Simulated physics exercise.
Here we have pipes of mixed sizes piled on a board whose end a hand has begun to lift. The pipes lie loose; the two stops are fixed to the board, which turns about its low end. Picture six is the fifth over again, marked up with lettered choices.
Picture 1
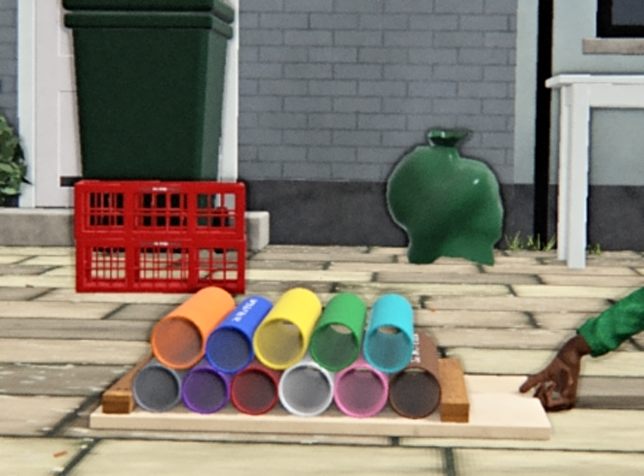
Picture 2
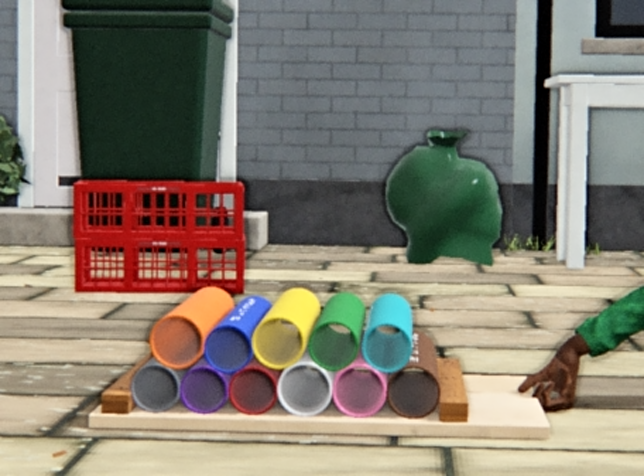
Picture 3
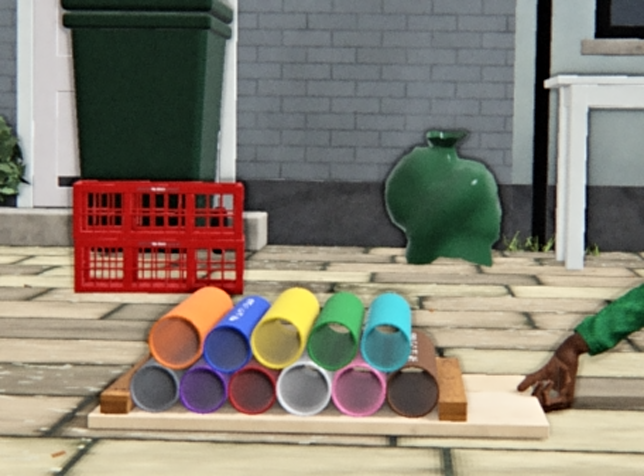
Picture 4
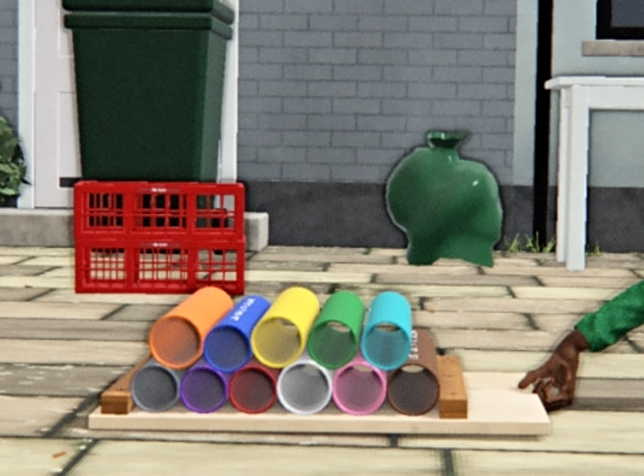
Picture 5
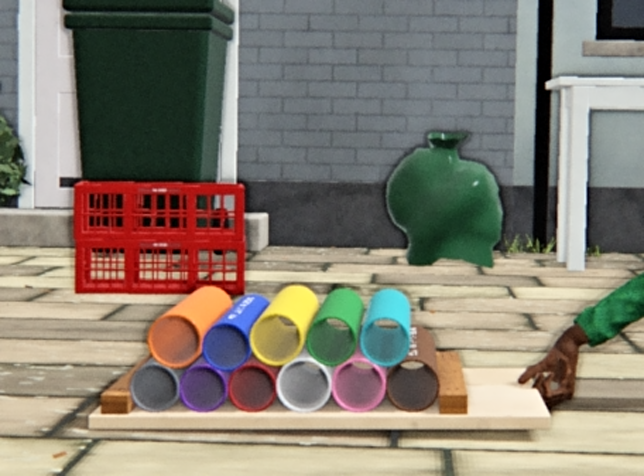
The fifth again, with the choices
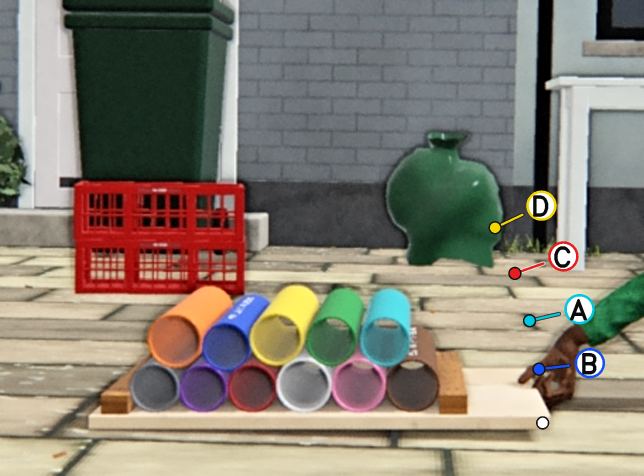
On a paved patio before a grey brick wall, seen from the front at a low, steady height, a dark green bin stands on red crates at left, with a rounded green object and white table to the right. Colourful pipes lie in two rows between wooden blocks on a pale board. A hand in a green sleeve stays at the board's right end, and almost nothing moves.
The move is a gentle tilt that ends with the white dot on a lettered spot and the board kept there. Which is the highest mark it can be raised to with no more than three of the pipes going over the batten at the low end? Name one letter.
Lift it to D and no more.
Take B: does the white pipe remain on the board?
Yes, with B.
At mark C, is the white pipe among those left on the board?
Yes, with C.
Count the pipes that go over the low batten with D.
At D the number is three.
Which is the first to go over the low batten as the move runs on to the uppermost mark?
The orange one.
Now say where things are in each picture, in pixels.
Grey pipe (157, 389); purple pipe (205, 390); red pipe (254, 392), in the first frame.
Red pipe (253, 391); white pipe (305, 389), in the second frame.
Board (325, 391); pink pipe (358, 391); brown pipe (413, 391); orange pipe (176, 342), in the third frame.
Board (326, 389); grey pipe (155, 388); purple pipe (204, 390), in the fourth frame.
Board (326, 387); grey pipe (155, 388); purple pipe (203, 389), in the fifth frame.
On the marked copy, A at (530, 321); B at (539, 369); C at (515, 274); D at (495, 228); the white dot at (542, 423).
Taking D. A third of the way, board at 16°.
Two thirds of the way, board at 27°.
When it is over, board at 27°, three over the low batten (blue, orange, yellow).
As for the rest, A none over the low batten; B none over the low batten; C three over the low batten (blue, orange, yellow).
